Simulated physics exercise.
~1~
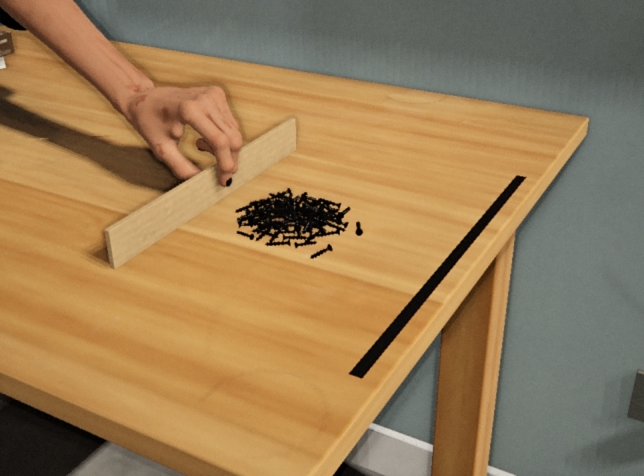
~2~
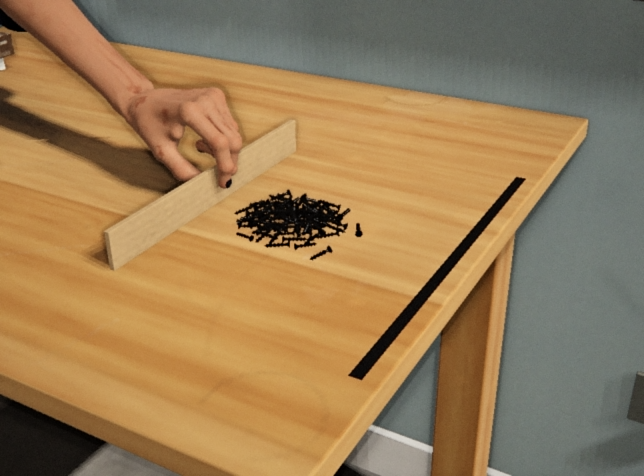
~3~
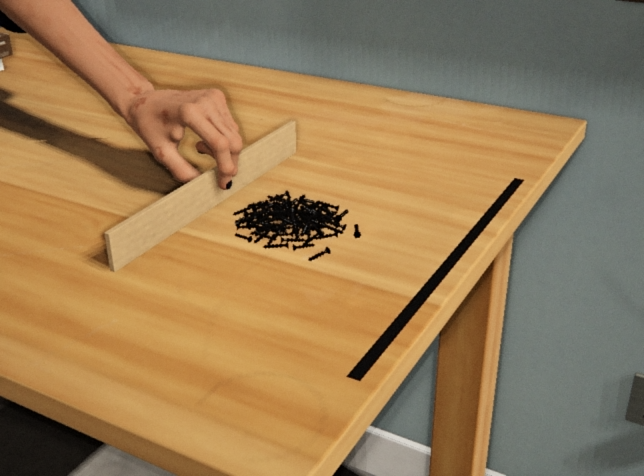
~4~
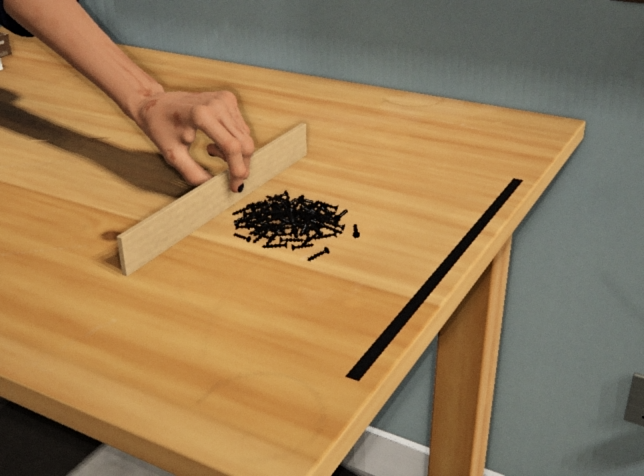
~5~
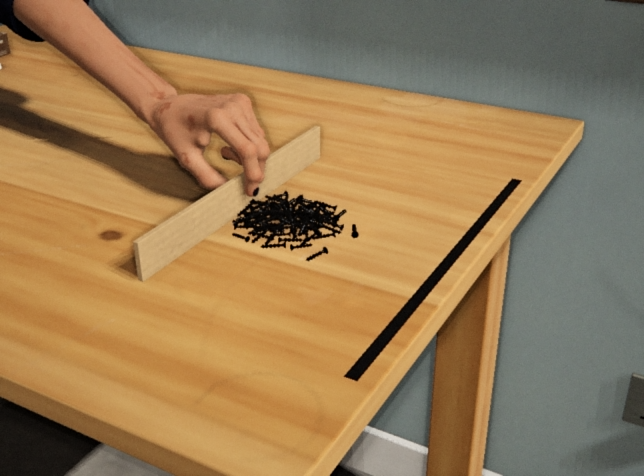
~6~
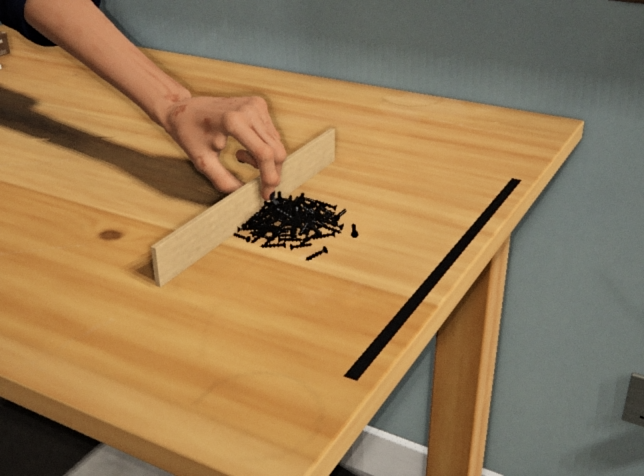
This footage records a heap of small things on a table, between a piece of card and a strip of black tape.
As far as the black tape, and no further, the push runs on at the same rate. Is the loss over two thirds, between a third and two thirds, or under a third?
It is over two thirds.
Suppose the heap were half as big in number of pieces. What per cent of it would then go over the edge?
Something like 80 pieces in every hundred.
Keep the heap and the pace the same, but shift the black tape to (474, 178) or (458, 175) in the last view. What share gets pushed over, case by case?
It would be around 10 per cent the first time and around 0 per cent the second.
Soon after the last picture, piece of card still moving, near (353, 202); heap all on the table, its front near (420, 247).
A little later, piece of card stopped at the black tape; heap about two thirds over the edge.
Later still, piece of card stopped at the black tape; heap nearly all over the edge.
At rest, piece of card stopped at the black tape; heap nearly all over the edge.
